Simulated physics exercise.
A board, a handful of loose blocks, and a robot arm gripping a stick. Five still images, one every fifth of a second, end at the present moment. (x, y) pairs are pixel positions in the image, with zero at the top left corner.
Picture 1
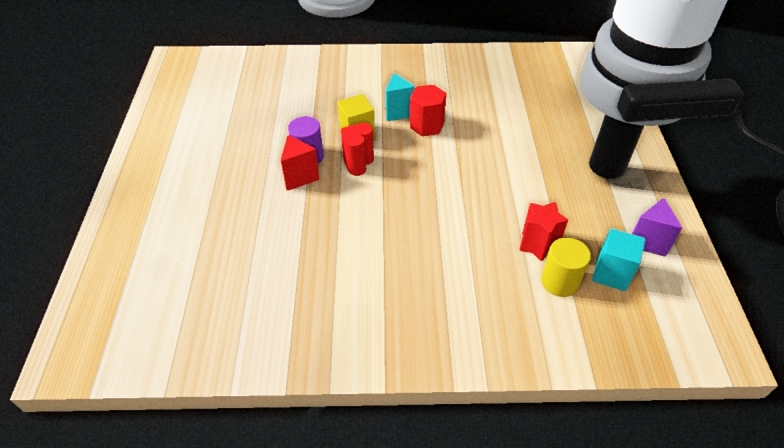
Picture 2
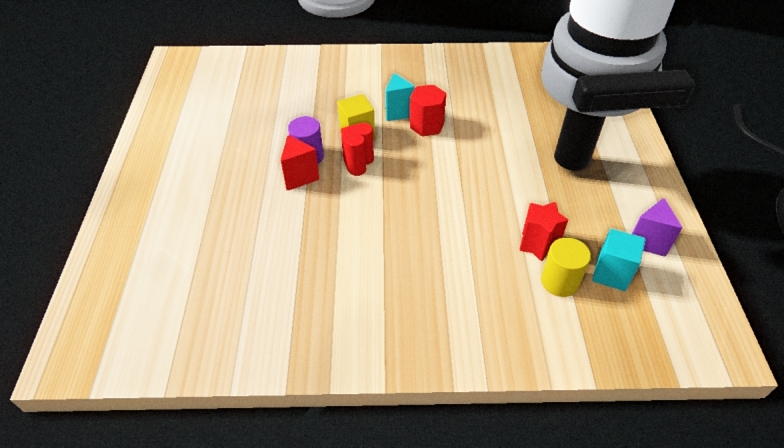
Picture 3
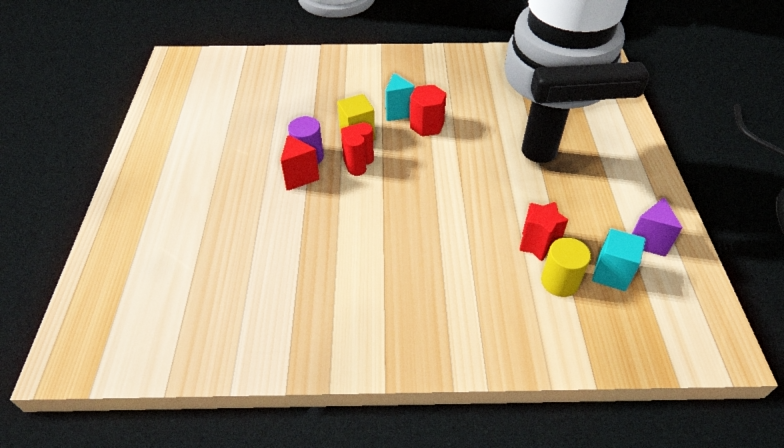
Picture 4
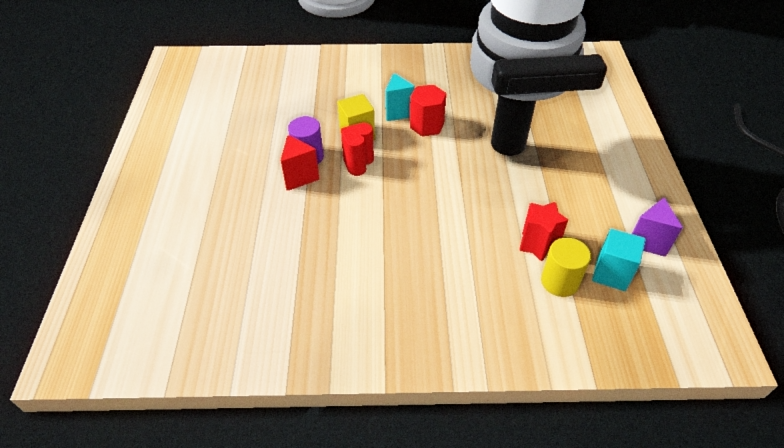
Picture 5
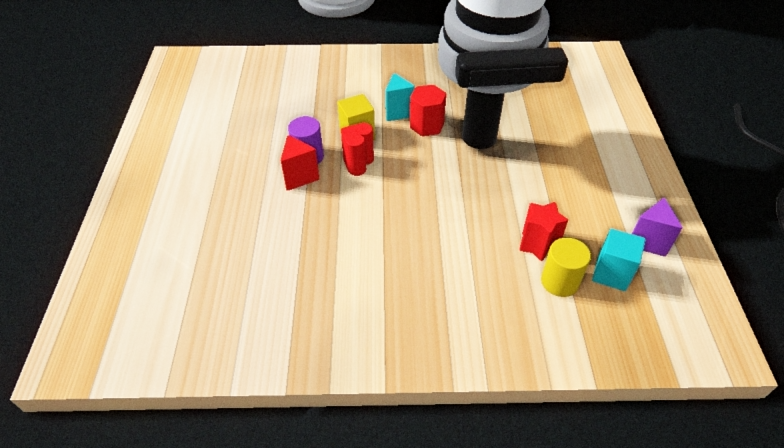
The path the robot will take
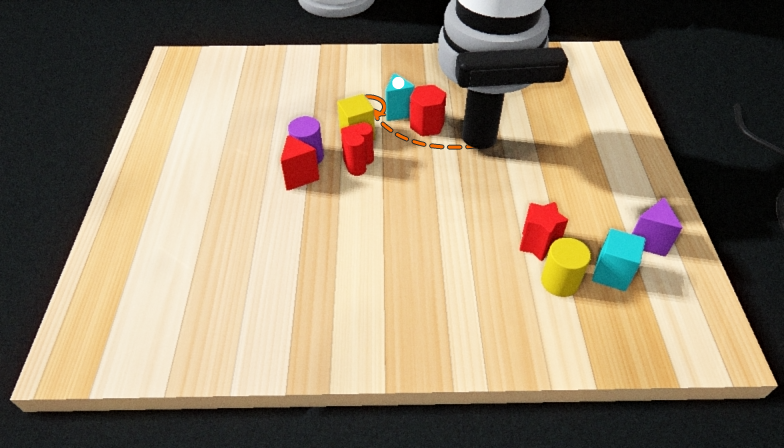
A robot arm holding a black stick moved steadily left across the far side of a striped wooden board, nearing a red hexagonal block, while all the colourful blocks stayed still.
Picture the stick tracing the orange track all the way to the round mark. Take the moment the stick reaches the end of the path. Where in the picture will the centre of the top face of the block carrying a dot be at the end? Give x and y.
My best guess is (392, 69).
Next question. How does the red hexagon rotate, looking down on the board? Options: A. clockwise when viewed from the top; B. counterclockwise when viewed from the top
My pick is A.
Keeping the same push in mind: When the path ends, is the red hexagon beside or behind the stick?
It seems so.
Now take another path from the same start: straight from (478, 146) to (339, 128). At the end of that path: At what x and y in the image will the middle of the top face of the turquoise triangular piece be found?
When the path ends, it will be at (388, 73).
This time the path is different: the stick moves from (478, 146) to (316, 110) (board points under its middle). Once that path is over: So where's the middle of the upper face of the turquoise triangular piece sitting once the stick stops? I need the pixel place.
So, by the moment the path ends, you'll find the top centre of the turquoise triangular piece at (378, 67).
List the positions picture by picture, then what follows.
Stick's lower end at (607, 167); yellow square at (356, 105); turquoise triangular piece at (398, 83); red hexagon at (429, 95), in the first frame.
Stick at (572, 159); blocks still, in the second frame.
Stick at (539, 151); blocks still, in the third frame.
Stick at (508, 144); blocks still, in the fourth frame.
Stick at (479, 138); yellow square at (356, 105); turquoise triangular piece at (398, 83); red hexagon at (429, 95), in the fifth frame.
Drawn move, from (478, 146) by way of (432, 146) and (392, 131) to (368, 107); the dot is on the turquoise triangular piece.
The first path, step by step. One third of the way, stick at (432, 138); red hexagon at (427, 93).
Two thirds of the way, stick at (391, 123); turquoise triangular piece at (396, 79), turned 30° anticlockwise; red hexagon at (422, 88), turned 40° clockwise.
At the end, stick at (368, 99); yellow square still; turquoise triangular piece at (392, 69), turned 70° clockwise; red hexagon at (422, 88), turned 40° clockwise.
